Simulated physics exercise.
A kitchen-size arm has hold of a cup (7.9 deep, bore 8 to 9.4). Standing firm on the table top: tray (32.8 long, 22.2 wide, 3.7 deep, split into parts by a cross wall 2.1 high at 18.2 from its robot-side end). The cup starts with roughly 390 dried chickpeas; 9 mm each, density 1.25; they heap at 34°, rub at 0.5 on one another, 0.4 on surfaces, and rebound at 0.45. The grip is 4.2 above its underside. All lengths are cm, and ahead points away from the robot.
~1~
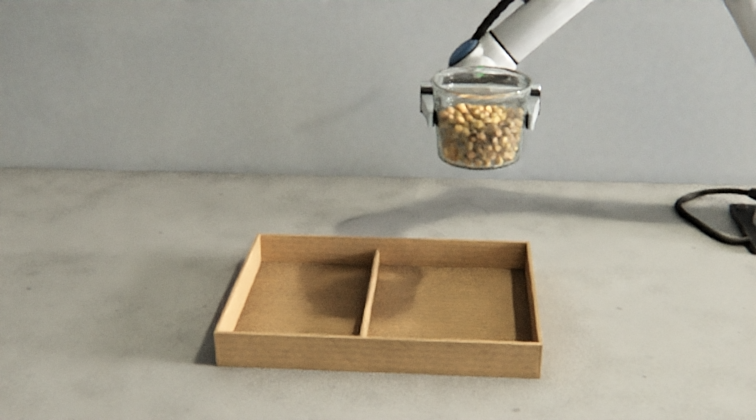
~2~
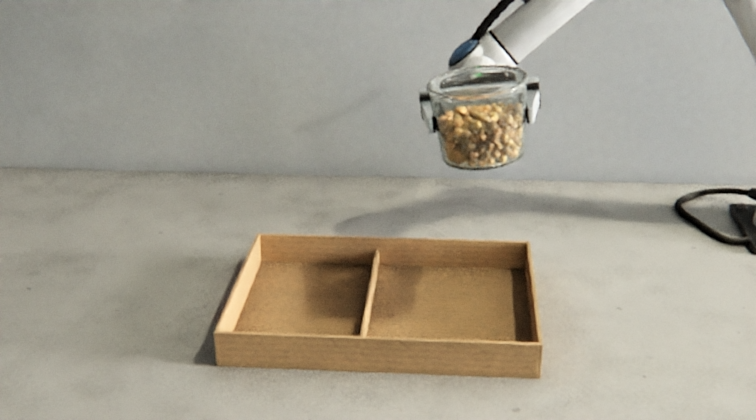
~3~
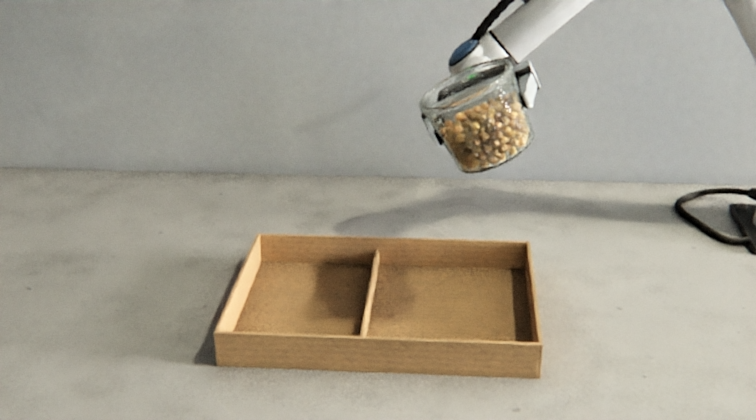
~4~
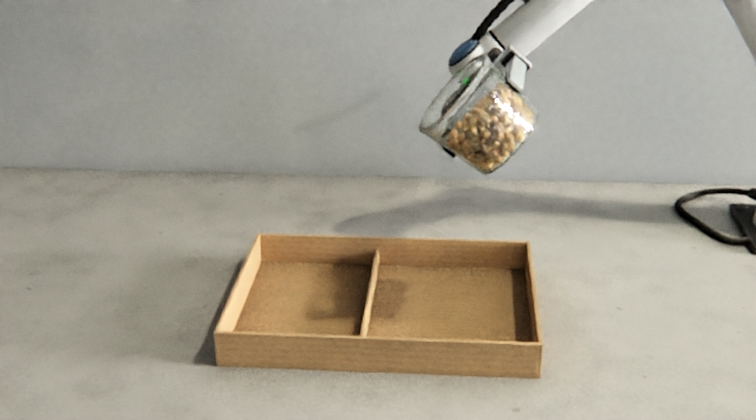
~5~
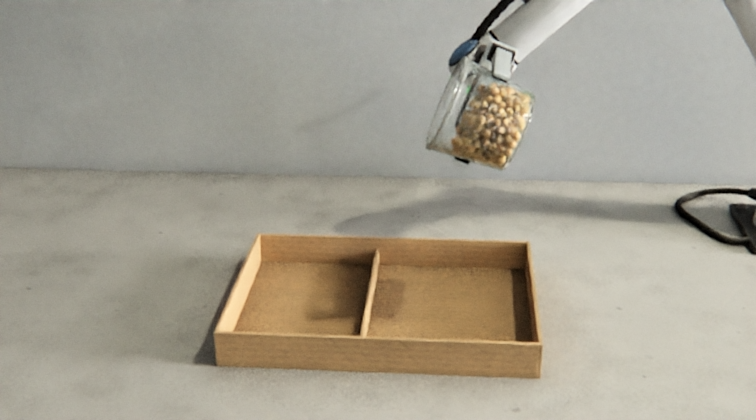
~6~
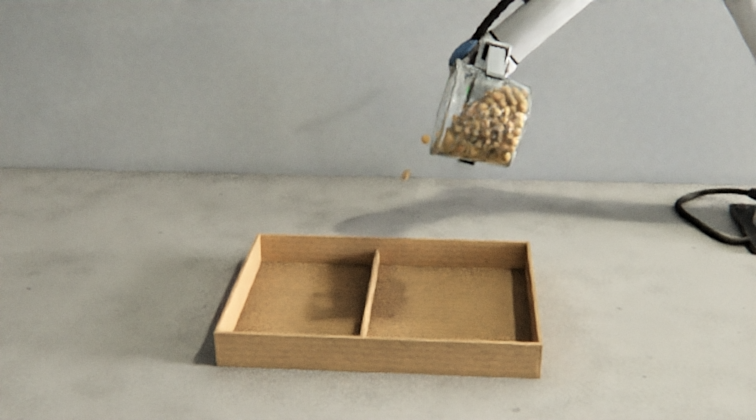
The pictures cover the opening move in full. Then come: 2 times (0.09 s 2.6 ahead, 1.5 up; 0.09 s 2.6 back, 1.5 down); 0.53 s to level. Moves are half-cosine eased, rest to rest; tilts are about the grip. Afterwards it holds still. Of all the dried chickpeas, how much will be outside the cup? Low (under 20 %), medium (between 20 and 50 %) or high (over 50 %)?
Answer: High; over 50 % of the dried chickpeas finish outside the cup.
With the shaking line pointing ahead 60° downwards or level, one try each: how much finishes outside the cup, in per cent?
Some 20 and 60 per cent.
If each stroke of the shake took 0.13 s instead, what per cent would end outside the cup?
In that case some 50 per cent.
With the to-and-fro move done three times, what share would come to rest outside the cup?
In that case some 80 per cent.
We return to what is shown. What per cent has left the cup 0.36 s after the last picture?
Some 60 per cent.
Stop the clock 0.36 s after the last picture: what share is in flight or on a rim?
Roughly 17 per cent.
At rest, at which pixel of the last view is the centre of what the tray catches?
Around (339, 307).
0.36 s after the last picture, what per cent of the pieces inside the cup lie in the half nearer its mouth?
Some 90 per cent.
Then, 0.36 s later, tilted 75° forward, highest piece 25 above the table; 147 in the cup, 130 in the far-side part, 44 in the robot-side part, 67 in flight or on a rim.
Then, 0.71 s later, tilted 19° forward, highest piece 26 above the table; 179 in the far-side part, 105 in the cup, 101 in the robot-side part, 3 on the table or floor.
Then, 1.09 s later, level, highest piece 25 above the table; 179 in the far-side part, 105 in the cup, 101 in the robot-side part, 3 on the table or floor.
Then, 2.14 s later, level, highest piece 25 above the table; 179 in the far-side part, 105 in the cup, 101 in the robot-side part, 3 on the table or floor.
At rest, 179 in the far-side part, 105 in the cup, 101 in the robot-side part, 3 on the table or floor. That is 73 % outside the cup.
